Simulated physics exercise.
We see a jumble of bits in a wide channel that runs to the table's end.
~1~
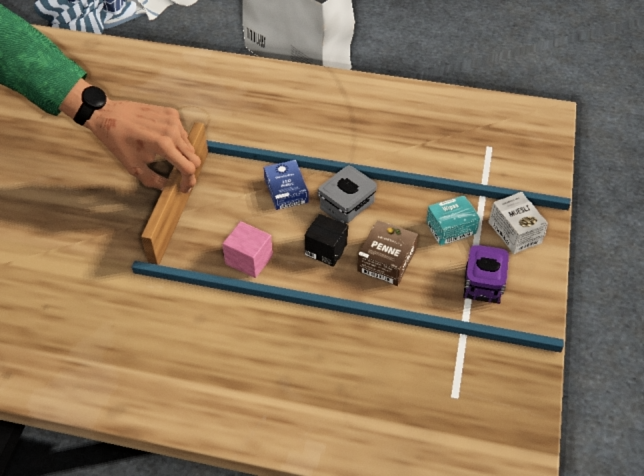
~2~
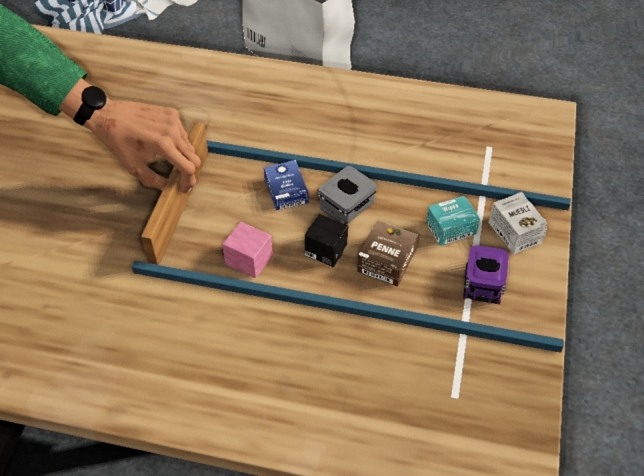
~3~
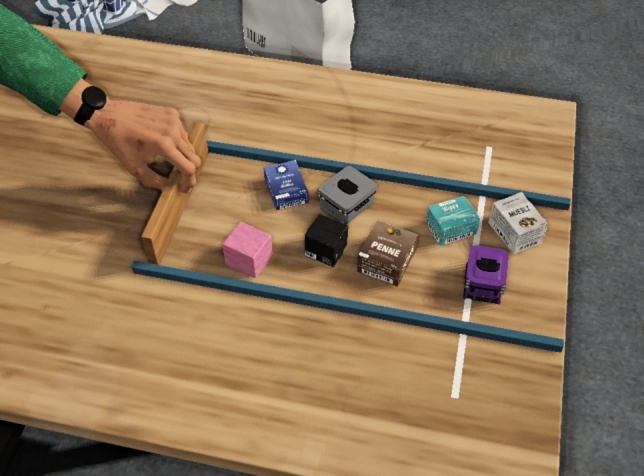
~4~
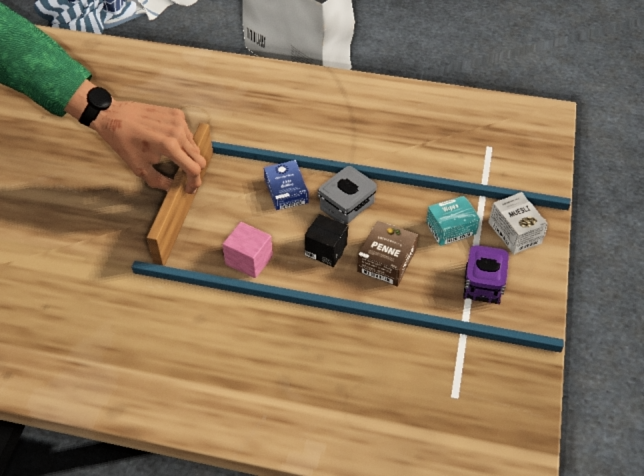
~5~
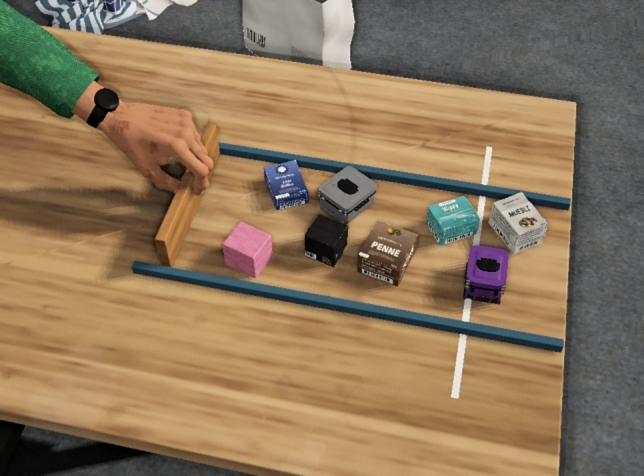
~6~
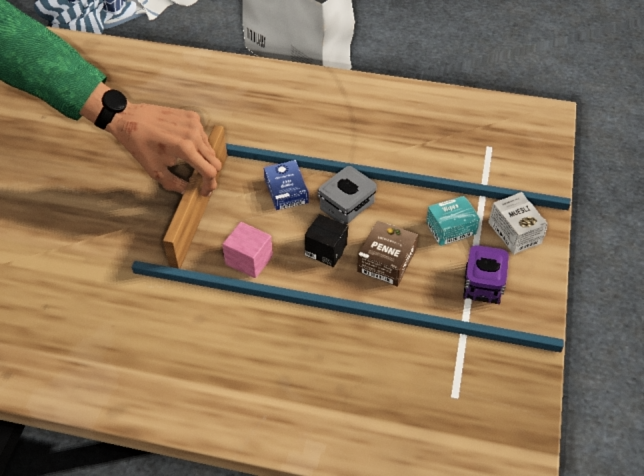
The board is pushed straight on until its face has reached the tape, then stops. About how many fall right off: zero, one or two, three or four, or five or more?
The number that fall off is three or four.
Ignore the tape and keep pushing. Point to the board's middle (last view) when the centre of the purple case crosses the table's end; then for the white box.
At (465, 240) for the purple case; at (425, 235) for the white box.
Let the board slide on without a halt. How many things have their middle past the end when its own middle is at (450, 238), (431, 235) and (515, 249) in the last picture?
Place by place, 1, 1 and 5.
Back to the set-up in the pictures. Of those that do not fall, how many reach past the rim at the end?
That would be 0.
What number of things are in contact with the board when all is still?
3 of them.
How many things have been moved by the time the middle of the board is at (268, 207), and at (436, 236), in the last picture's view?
At the one place 2, at the other 8.
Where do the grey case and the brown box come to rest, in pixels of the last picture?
The grey case stops around (537, 220); the brown box around (536, 267).
Soon after, none off yet; white box at rest near (518, 223); purple case at rest near (486, 274); turquoise box at rest near (452, 221).
In the end, the number that fall off is three or four; gone, turquoise box, purple case and white box.
